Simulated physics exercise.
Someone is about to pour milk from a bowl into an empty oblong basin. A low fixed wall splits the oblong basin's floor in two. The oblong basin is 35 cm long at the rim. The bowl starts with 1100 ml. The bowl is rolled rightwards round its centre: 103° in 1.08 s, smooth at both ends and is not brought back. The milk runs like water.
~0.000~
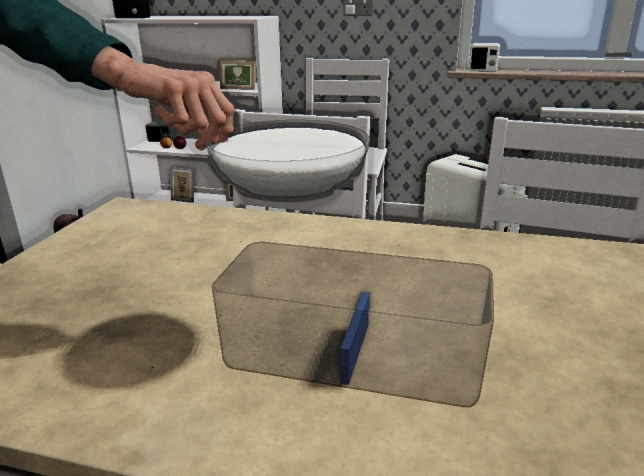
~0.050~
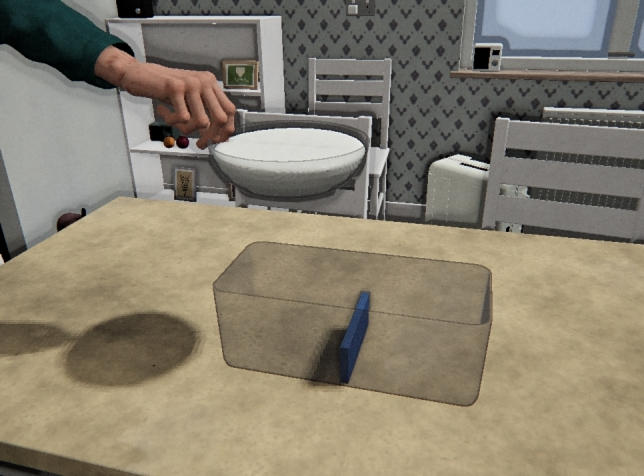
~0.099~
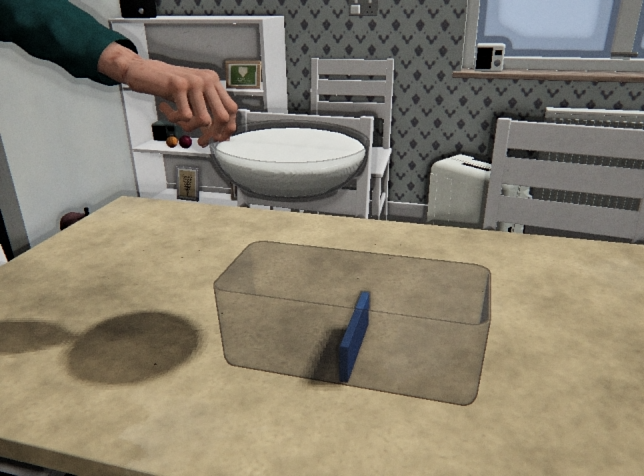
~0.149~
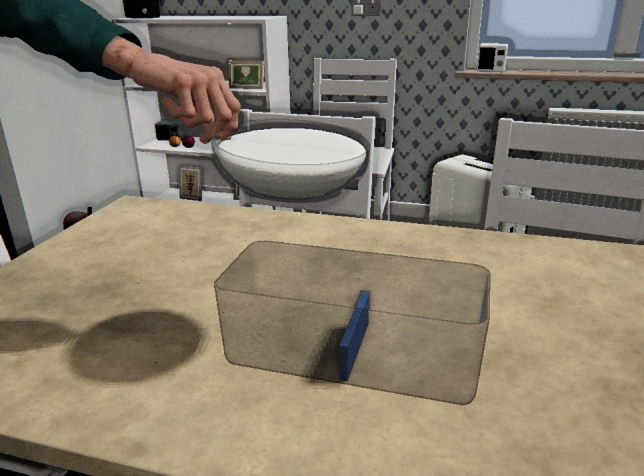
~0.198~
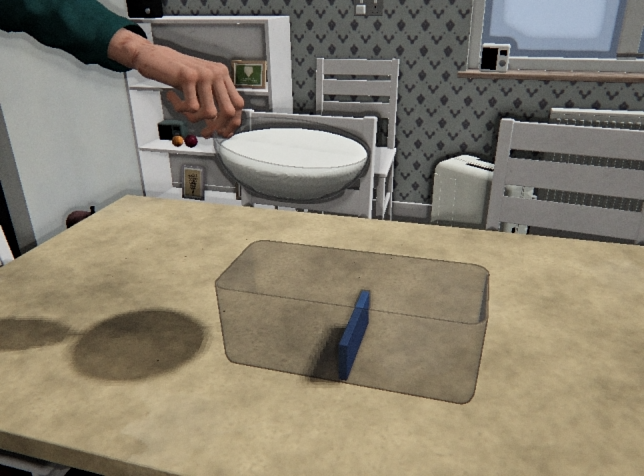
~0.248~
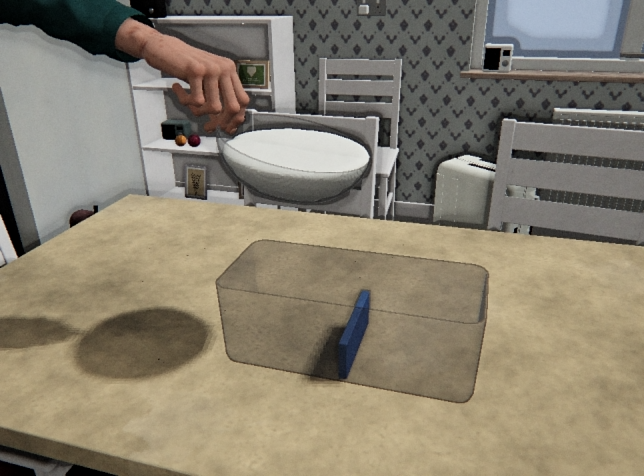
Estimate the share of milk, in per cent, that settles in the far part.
The far part has some 82 per cent.
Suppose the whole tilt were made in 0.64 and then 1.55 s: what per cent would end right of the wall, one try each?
First 70, then 90 per cent.
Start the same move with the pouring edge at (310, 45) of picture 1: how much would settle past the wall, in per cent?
Then about 65 per cent.
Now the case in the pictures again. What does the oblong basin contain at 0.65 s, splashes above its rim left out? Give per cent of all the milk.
About 30 per cent.
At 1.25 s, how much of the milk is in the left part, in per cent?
Near 10 in a hundred.
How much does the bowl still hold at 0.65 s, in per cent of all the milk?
About 22 per cent.
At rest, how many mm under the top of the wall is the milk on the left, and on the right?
Some 54 mm on the left and 22 mm on the right.
After 0.65 s the tilt is 67° and 22 per cent is still to pour, 0 is left of the wall and 30 right of it.
After 0.94 s the tilt is 99° and 0 per cent is still to pour, 8 is left of the wall and 81 right of it.
After 1.25 s the tilt is 103° and 0 per cent is still to pour, 10 is left of the wall and 82 right of it.
After 1.58 s the tilt is 103° and 0 per cent is still to pour, 10 is left of the wall and 82 right of it.
In the end 10 per cent lies left of the wall, 82 right of it and 8 outside.
